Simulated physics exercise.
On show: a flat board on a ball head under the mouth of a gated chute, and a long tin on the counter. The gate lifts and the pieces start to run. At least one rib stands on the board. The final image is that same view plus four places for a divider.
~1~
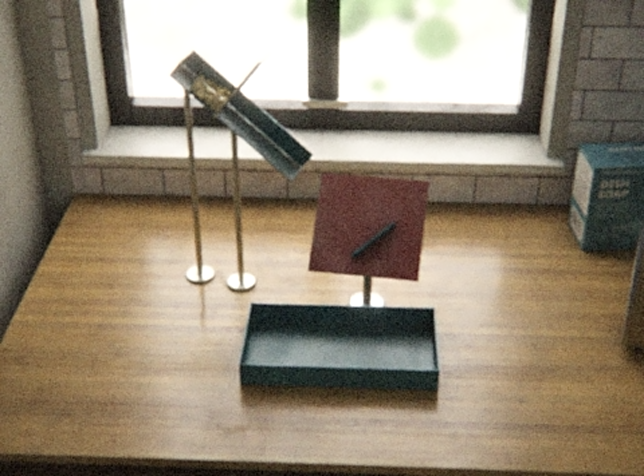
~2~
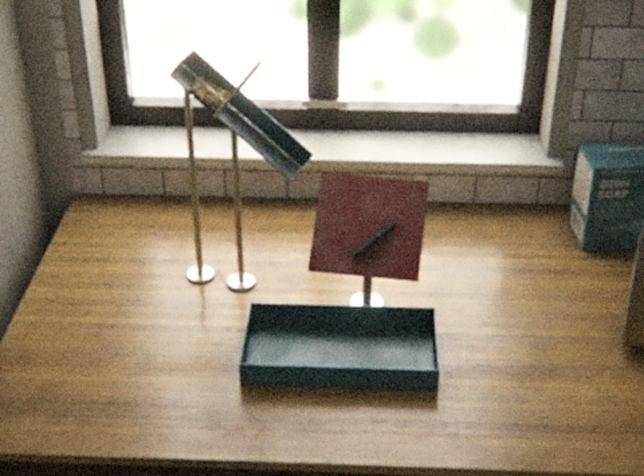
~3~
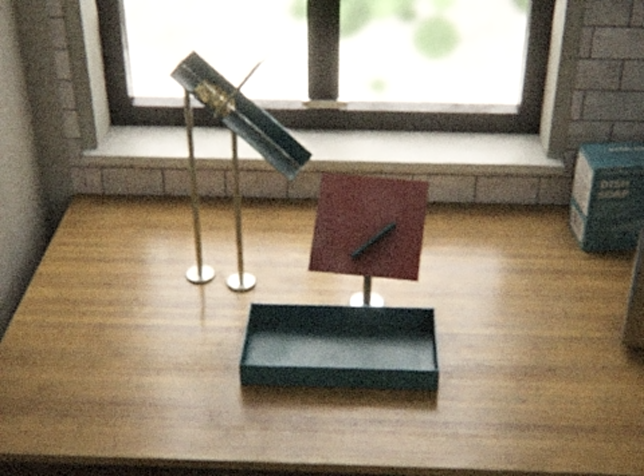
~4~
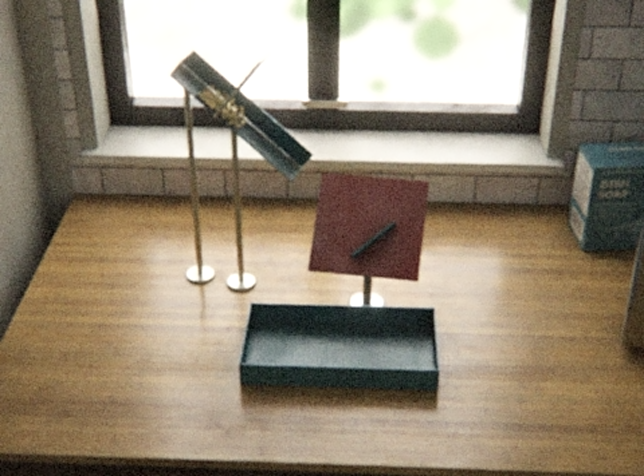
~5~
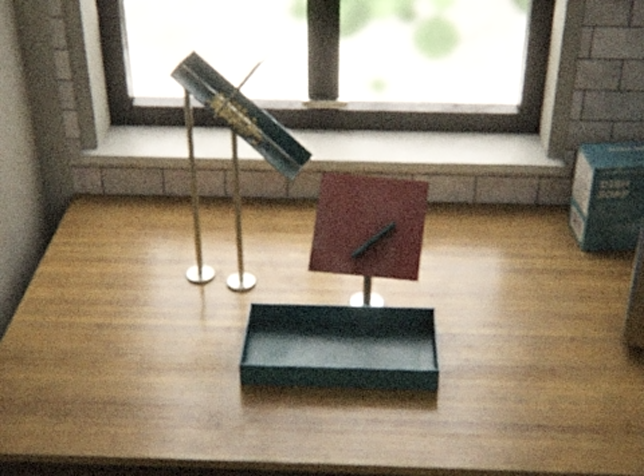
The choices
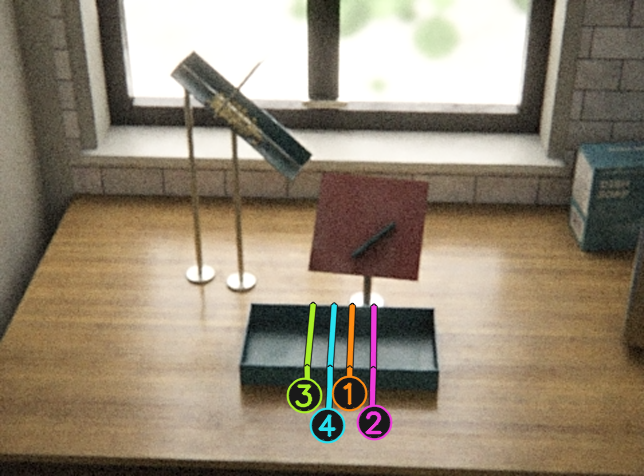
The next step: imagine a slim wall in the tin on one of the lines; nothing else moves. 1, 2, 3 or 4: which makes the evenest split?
Line 4.
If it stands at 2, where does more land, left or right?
Left.
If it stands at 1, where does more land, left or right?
More lands on the left.
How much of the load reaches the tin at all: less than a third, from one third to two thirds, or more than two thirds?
About that: More than two thirds.
On the marked copy, line 1 crosses the front rim at (349, 367); line 2 crosses the front rim at (373, 368); line 3 crosses the front rim at (307, 366); line 4 crosses the front rim at (330, 367).
Choosing 1, of what is caught, the larger part on the left of the divider, roughly a quarter on the right.
Choosing 2, of what is caught, the larger part on the left of the divider, about a tenth on the right.
Choosing 3, of what is caught, just a few on the left of the divider, almost all on the right.
Choosing 4, of what is caught, roughly two thirds on the left of the divider, roughly a third on the right.
